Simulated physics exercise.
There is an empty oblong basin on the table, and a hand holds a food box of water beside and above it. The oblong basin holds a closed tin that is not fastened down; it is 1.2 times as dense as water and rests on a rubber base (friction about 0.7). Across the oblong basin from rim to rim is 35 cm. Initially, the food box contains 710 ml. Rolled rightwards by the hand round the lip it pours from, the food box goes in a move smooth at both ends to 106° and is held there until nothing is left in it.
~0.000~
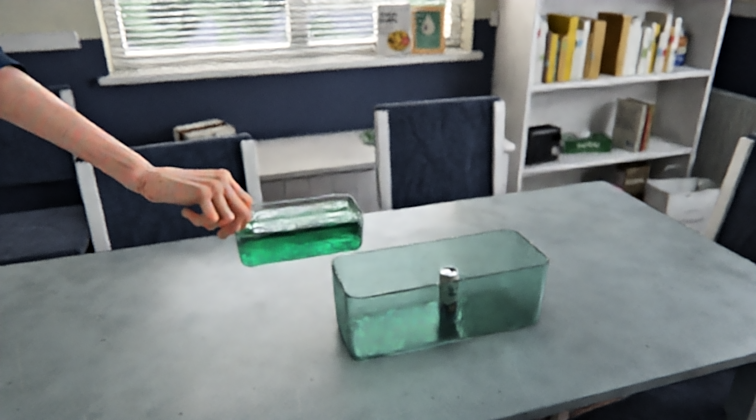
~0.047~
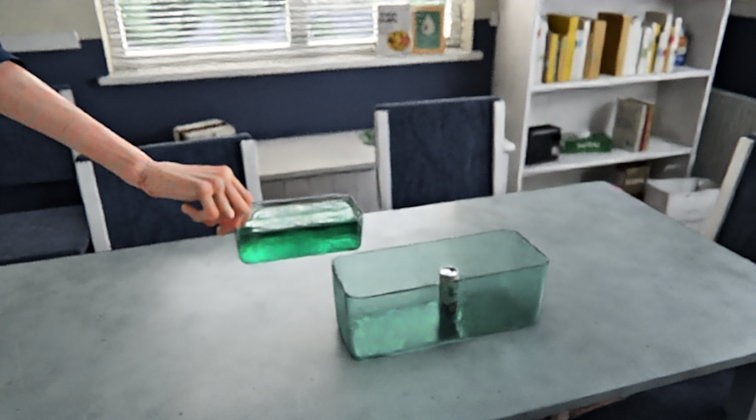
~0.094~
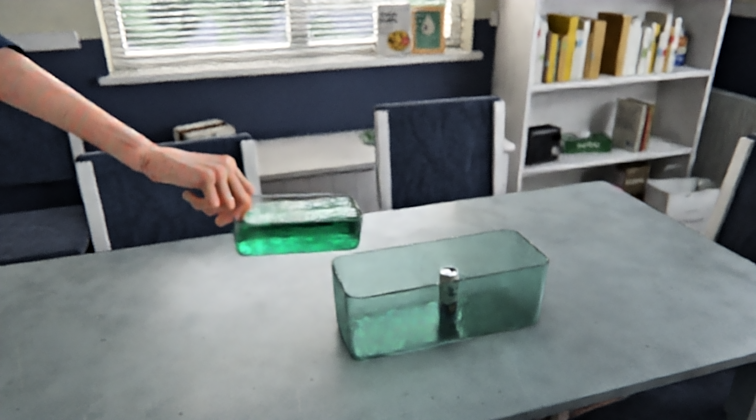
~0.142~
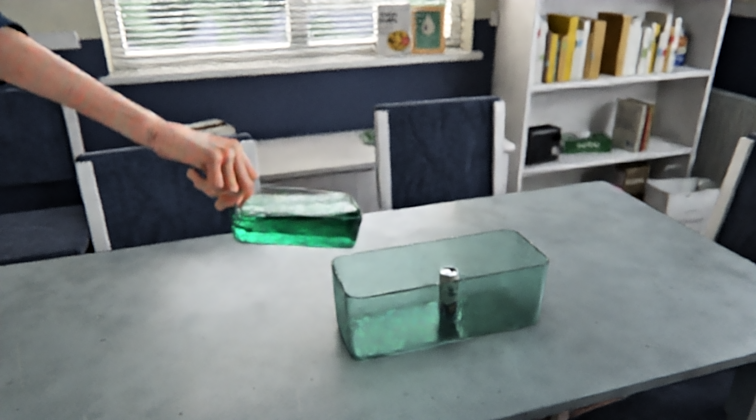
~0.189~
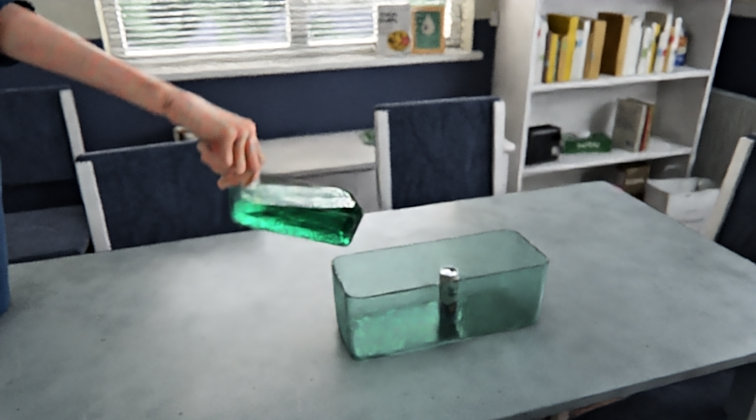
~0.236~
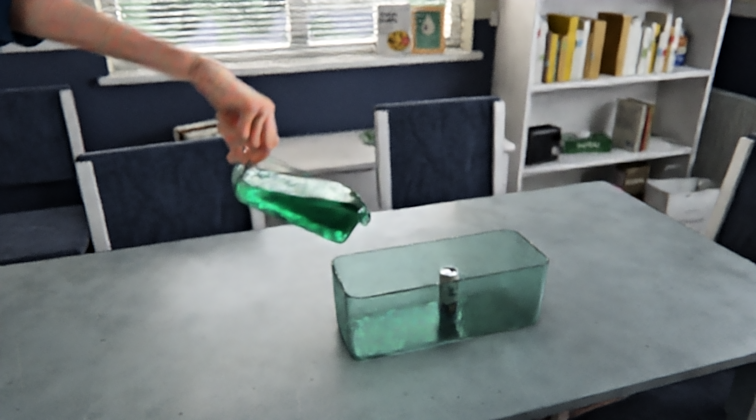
A hand held a clear box of green water above a table, beside a larger oblong basin with a small tin standing inside, then gradually tilted the box rightwards toward the basin.
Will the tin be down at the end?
Yes.
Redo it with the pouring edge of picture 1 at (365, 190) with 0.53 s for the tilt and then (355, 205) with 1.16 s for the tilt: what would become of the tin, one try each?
The tin stays vertical the first time and stays vertical the second time.
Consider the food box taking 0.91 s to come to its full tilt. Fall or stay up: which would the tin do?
Result: Tin tipped over.
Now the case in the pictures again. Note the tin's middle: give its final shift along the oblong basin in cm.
6.5 cm.
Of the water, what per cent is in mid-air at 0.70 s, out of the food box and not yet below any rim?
About 7 per cent.
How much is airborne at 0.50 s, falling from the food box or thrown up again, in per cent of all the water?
68 %.
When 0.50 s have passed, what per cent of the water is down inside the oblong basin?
Estimate - around 20 in a hundred parts.
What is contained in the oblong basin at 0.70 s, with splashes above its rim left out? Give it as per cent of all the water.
80 per cent or thereabouts.
After 0.50 s the tilt is 97° and 12 per cent is still to pour; the tin stands where it began.
After 0.70 s the tilt is 106° and 1 per cent is still to pour; the tin leans 57°.
After 0.90 s the tilt is 106° and 0 per cent is still to pour; the tin lies on its side.
After 1.12 s the tilt is 106° and 0 per cent is still to pour; the tin lies on its side.
In the end the tin lies on its side.
